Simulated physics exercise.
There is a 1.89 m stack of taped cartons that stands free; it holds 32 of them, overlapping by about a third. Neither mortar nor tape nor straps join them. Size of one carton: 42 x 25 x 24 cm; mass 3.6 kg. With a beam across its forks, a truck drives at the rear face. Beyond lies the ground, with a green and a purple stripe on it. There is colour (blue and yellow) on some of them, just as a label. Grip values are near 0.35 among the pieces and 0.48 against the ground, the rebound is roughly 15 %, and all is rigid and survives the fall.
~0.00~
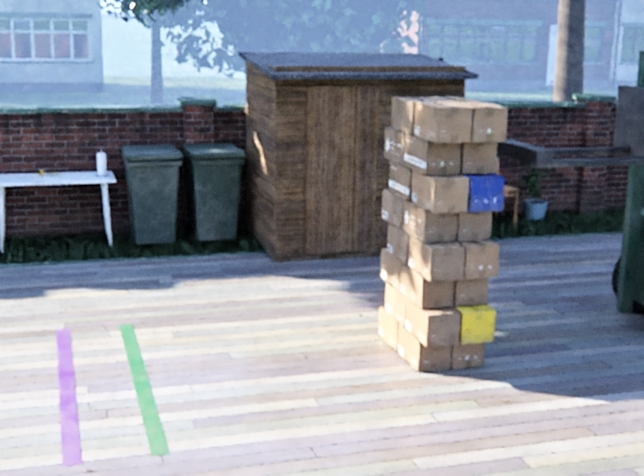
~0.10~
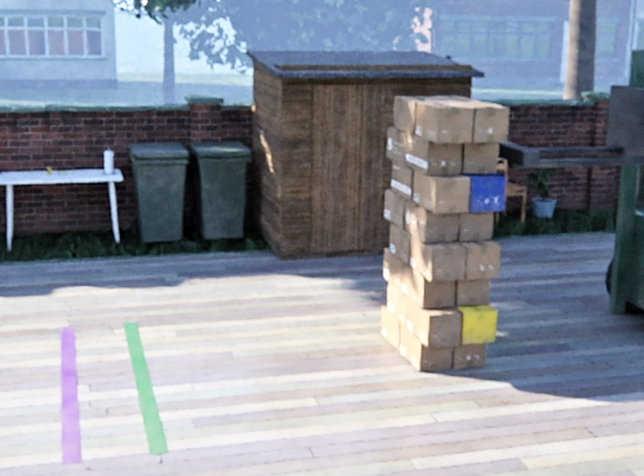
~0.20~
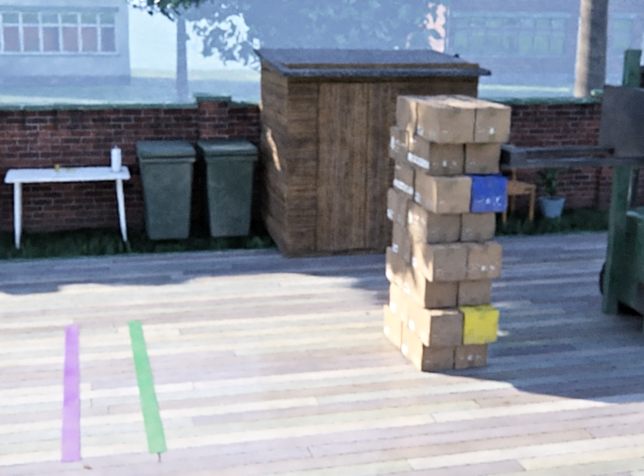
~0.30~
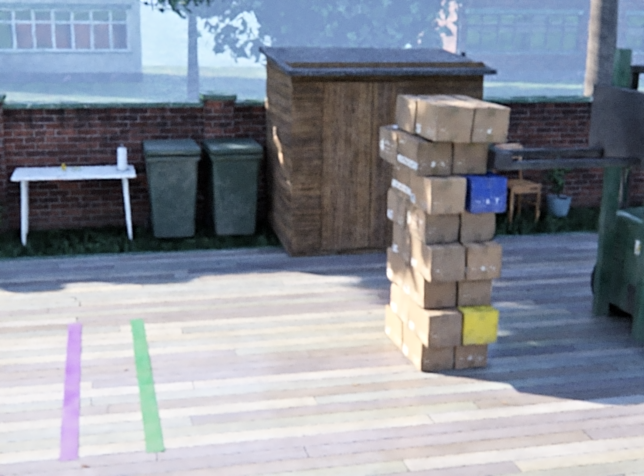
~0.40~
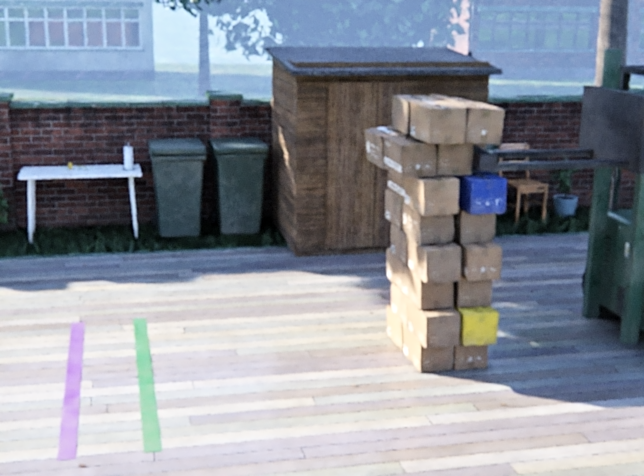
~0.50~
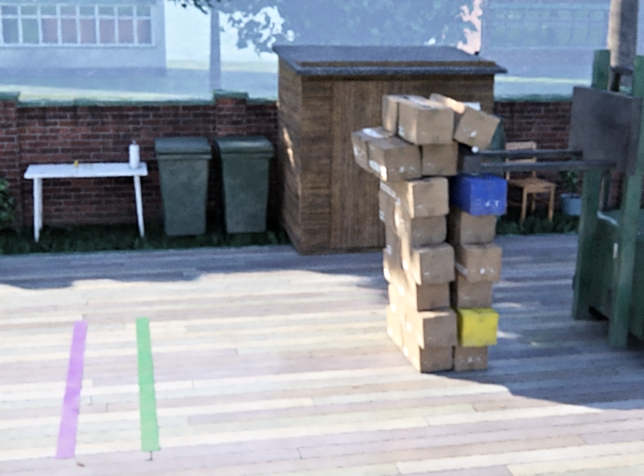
On a sunlit paved yard with a wooden shed, bins and a white bench, a tall stack of cardboard cartons stands alone. A green machine advances from the right, its dark beam pressing into the upper part. The higher cartons shift left, and those at the top begin to tilt.
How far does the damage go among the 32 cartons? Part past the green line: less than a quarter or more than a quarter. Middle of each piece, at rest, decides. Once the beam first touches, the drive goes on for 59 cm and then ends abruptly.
Quarter not reached.
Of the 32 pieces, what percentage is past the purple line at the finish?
Fraction past the line: About 5 in a hundred.
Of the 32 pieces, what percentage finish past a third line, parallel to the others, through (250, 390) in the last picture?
30 per cent, give or take.
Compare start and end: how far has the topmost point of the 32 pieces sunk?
I make it close to 15 cm.
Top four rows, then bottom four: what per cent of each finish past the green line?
For the top it's 20 in a hundred, for the bottom 0 in a hundred.
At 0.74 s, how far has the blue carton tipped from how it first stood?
Roughly 0°.
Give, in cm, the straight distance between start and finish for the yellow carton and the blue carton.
Estimate: Yellow near 0 cm, blue near 0 cm.
By 0.74 s, none of the 32 cartons past the green line, 20 disturbed.
By 1.56 s, 2 of the 32 cartons past the green line.
When it is over (2.6 s), 4 of the 32 cartons past the green line; blue carton unmoved; yellow carton unmoved. That is 12 per cent. In pixels of the last frame, middles, blue carton near (477, 192), yellow carton near (470, 321).
